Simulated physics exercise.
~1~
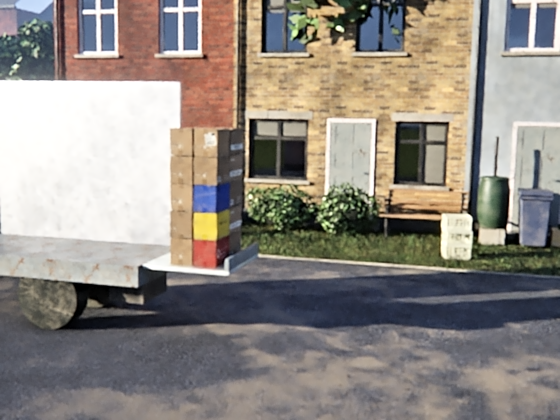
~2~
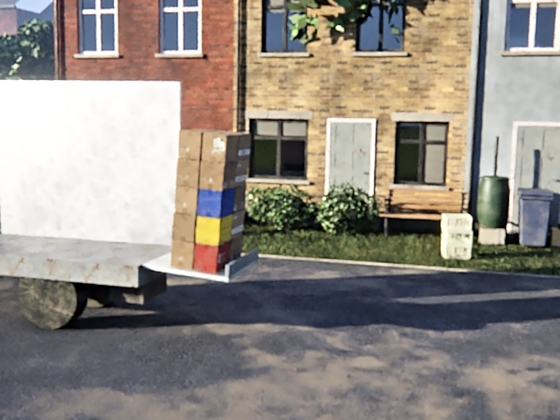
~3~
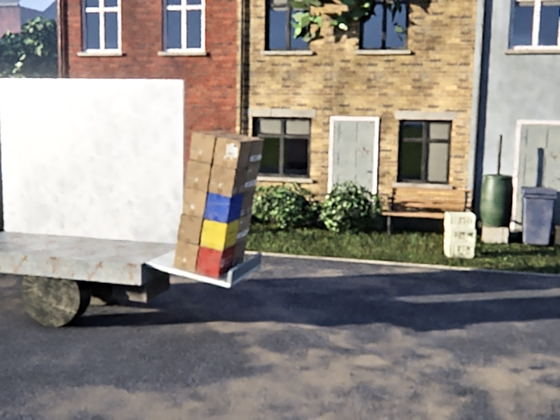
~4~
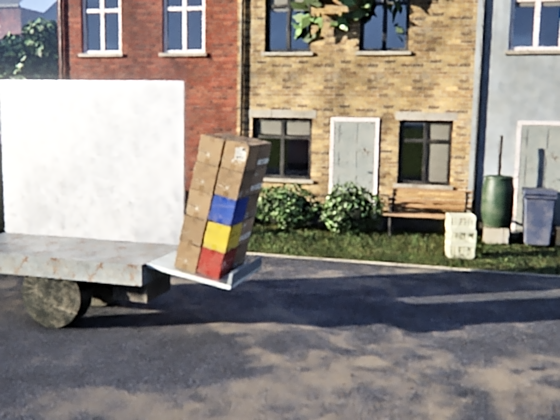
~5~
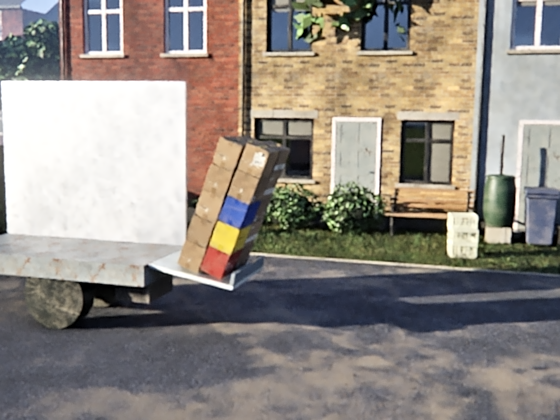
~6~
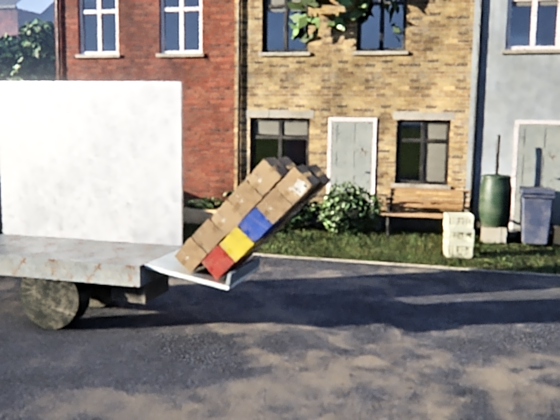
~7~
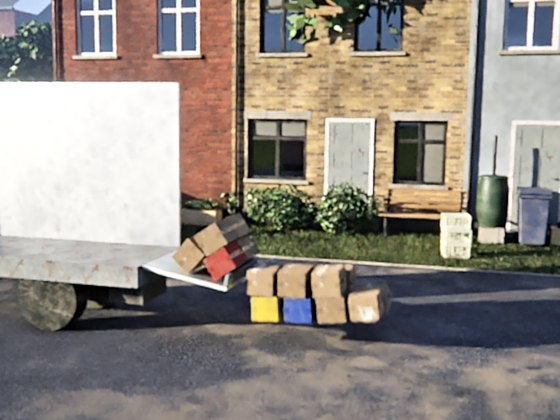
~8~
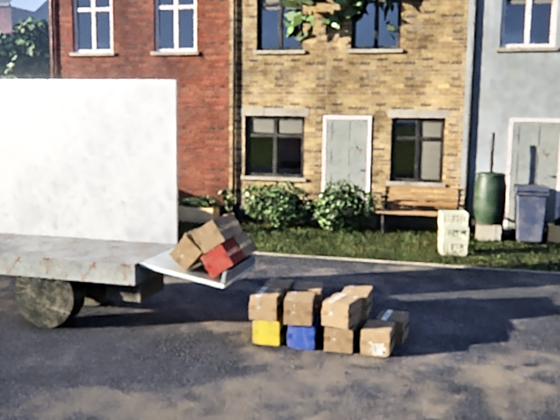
A stack of cartons tips right off a tilting lorry platform, leaving a few aboard.
